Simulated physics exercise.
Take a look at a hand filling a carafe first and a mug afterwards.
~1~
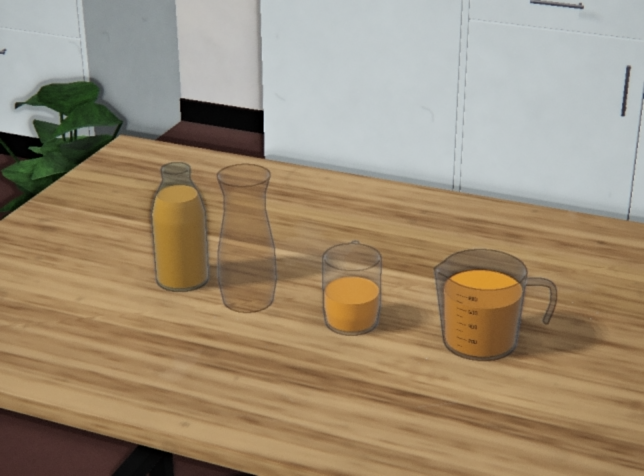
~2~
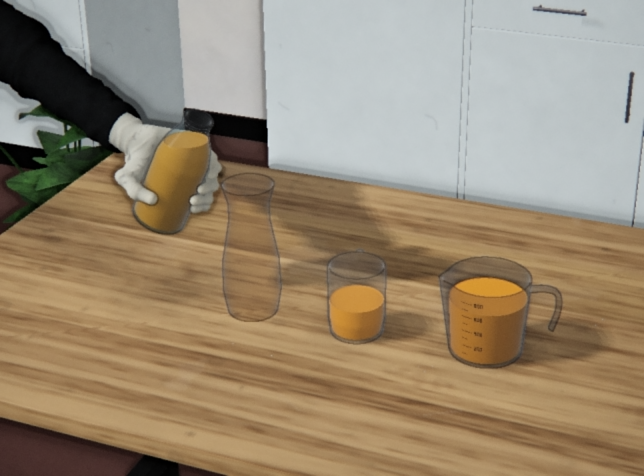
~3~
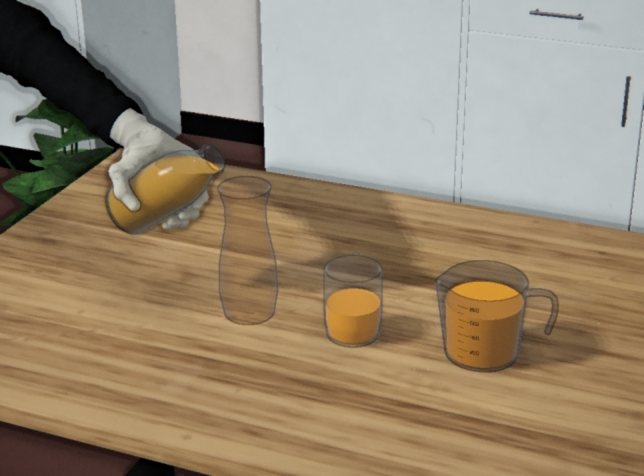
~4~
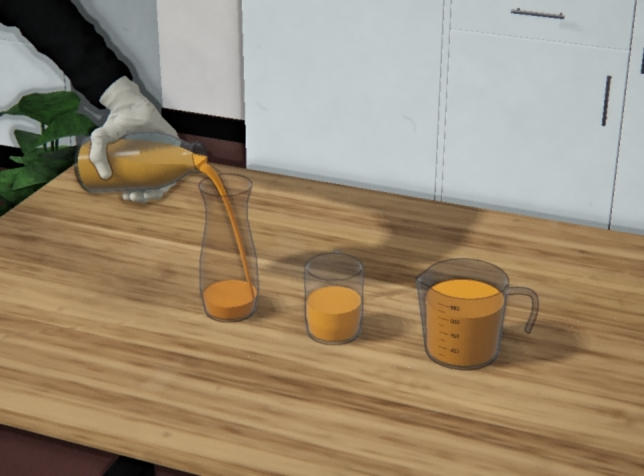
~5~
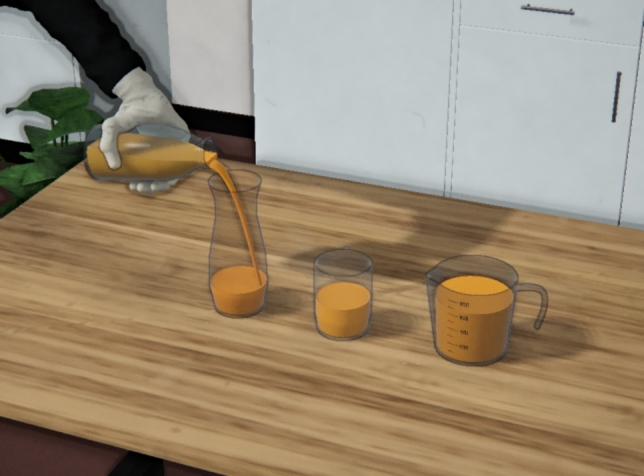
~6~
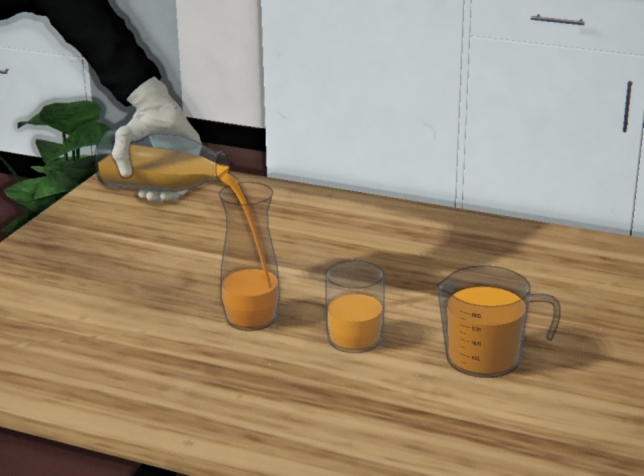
White-gloved hand lifting a bottle of orange liquid, tilting it and pouring into an empty carafe beside a glass and measuring jug.
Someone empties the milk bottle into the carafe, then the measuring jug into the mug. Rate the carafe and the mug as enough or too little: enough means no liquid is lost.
Carafe - enough; mug - too little.
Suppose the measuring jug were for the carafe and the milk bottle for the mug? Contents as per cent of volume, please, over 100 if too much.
Load against room: Roughly 80 percent, then roughly 180 percent.
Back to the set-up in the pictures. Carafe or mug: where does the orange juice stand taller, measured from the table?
It ends up higher in the carafe.
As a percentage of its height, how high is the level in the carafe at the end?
Level at the end: Close to 70 %.
A moment on, the carafe is about half full.
Further on, the carafe is about three quarters full.
When it is over, the carafe is about three quarters full; the mug is full to the brim and overflowed.
